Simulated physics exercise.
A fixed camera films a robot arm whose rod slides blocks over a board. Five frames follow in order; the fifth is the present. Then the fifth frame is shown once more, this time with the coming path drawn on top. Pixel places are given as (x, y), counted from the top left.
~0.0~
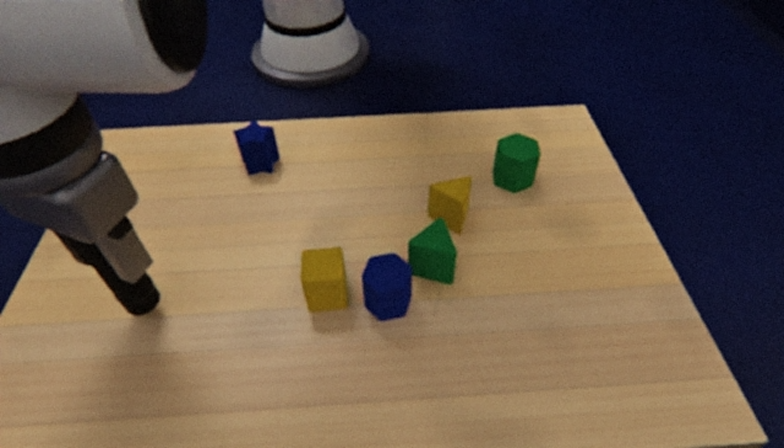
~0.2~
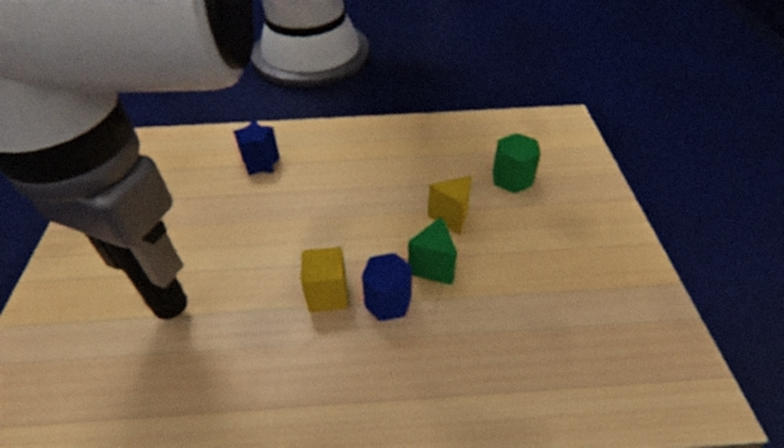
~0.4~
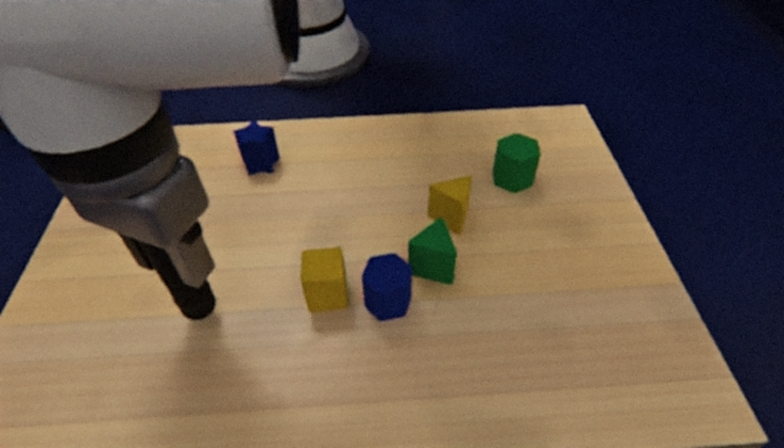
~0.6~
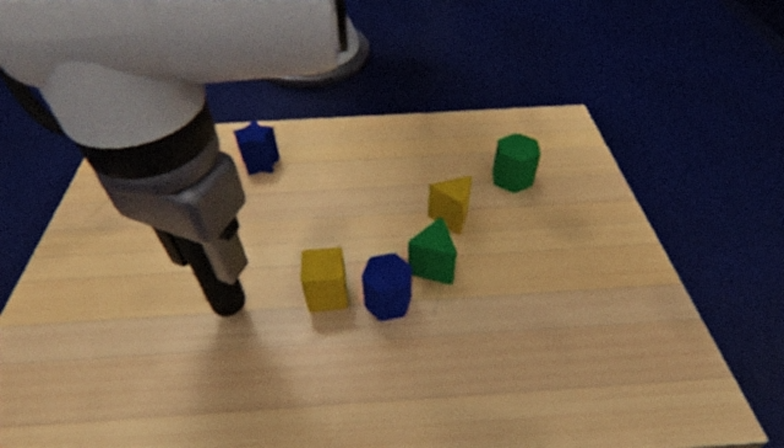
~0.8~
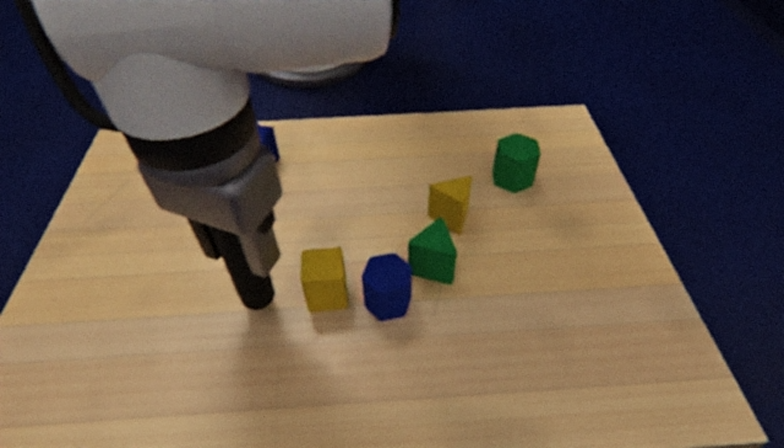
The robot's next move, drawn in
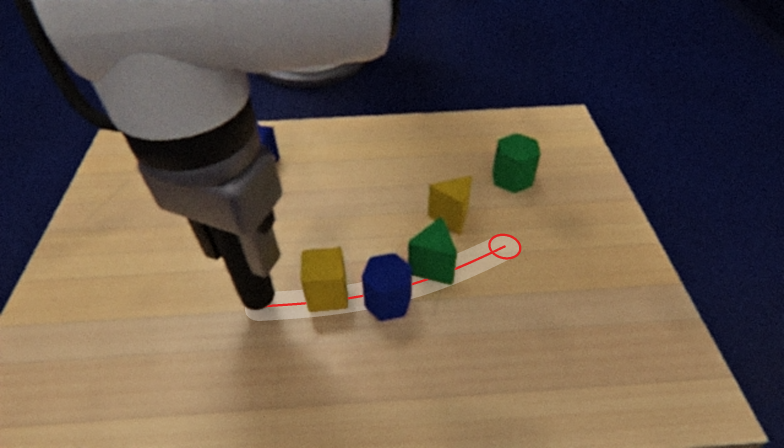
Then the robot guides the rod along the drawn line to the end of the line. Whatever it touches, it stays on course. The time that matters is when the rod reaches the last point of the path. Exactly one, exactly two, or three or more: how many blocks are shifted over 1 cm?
That push would leave three or more blocks displaced by more than about 1 cm.
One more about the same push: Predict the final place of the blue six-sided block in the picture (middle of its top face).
I predict (459, 274).
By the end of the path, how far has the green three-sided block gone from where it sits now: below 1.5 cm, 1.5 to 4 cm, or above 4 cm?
Beyond 4 cm.
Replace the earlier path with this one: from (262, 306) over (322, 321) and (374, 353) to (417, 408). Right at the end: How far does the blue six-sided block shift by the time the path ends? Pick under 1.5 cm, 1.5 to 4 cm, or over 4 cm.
Up to 1.5 cm.
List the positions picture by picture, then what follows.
Tip of the rod at (144, 303), middles of tops, yellow square block at (322, 264), blue six-sided block at (387, 271), green three-sided block at (435, 237), yellow three-sided block at (455, 187), in the first picture.
Rod at (171, 306), nothing pushed, in the second picture.
Rod at (200, 307), nothing pushed, in the third picture.
Rod at (229, 303), nothing pushed, in the fourth picture.
Rod at (259, 297), yellow square block at (322, 264), blue six-sided block at (387, 271), green three-sided block at (435, 237), yellow three-sided block at (455, 187), in the fifth picture.
The line goes from (262, 306) via (351, 298) and (434, 277), ending at (505, 246).
On the path given first. One third of the way, rod at (351, 288); yellow square block at (373, 244), turned 45° anticlockwise; blue six-sided block at (400, 270), turned 25° clockwise.
Two thirds of the way, rod at (435, 267); yellow square block at (391, 226), turned 90° anticlockwise; blue six-sided block at (458, 274), turned 105° clockwise; green three-sided block at (456, 226), turned 15° clockwise.
At the end, rod at (507, 237); yellow square block at (391, 226), turned 90° anticlockwise; blue six-sided block at (459, 274), turned 110° clockwise; green three-sided block at (494, 195), turned 40° anticlockwise; yellow three-sided block unmoved.
